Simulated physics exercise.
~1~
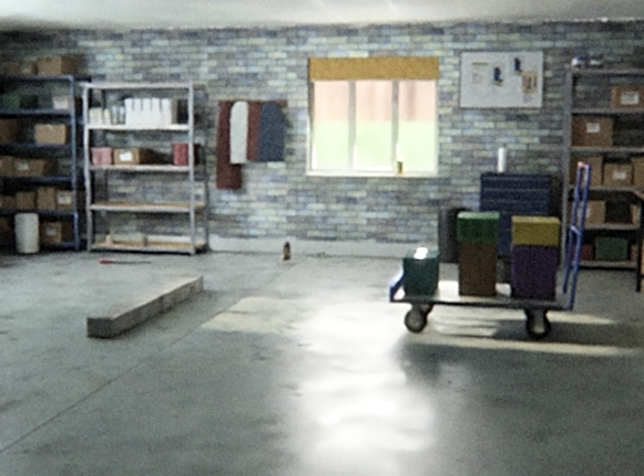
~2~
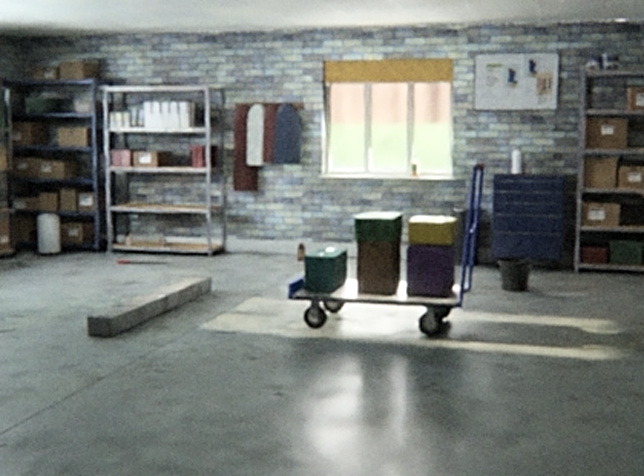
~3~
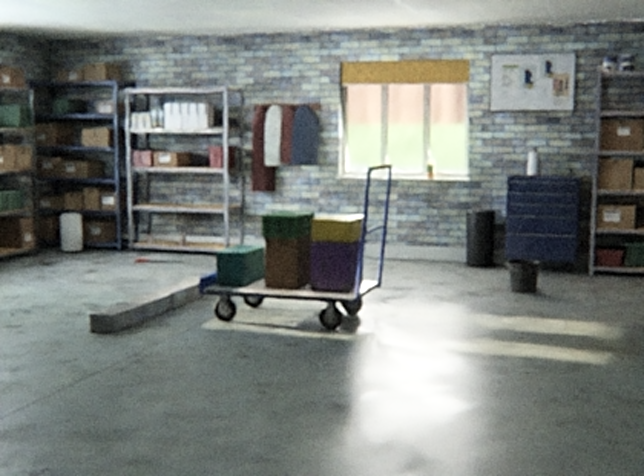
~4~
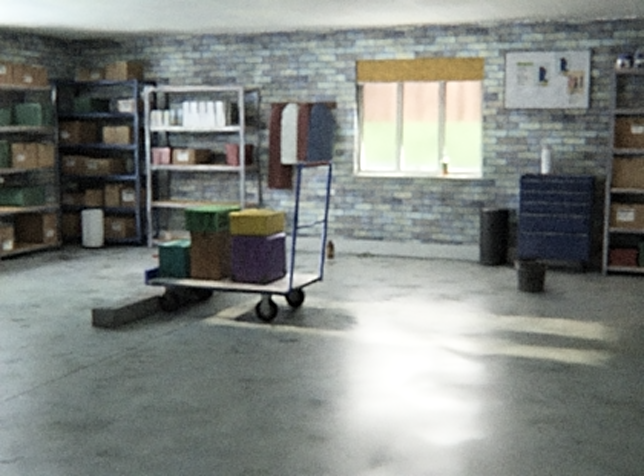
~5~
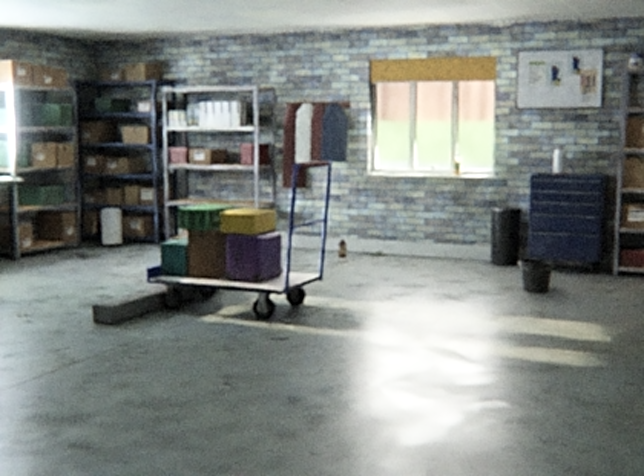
Loaded flatbed trolley rolling left across a garage floor and stopping at a low kerb, its coloured boxes all still aboard.
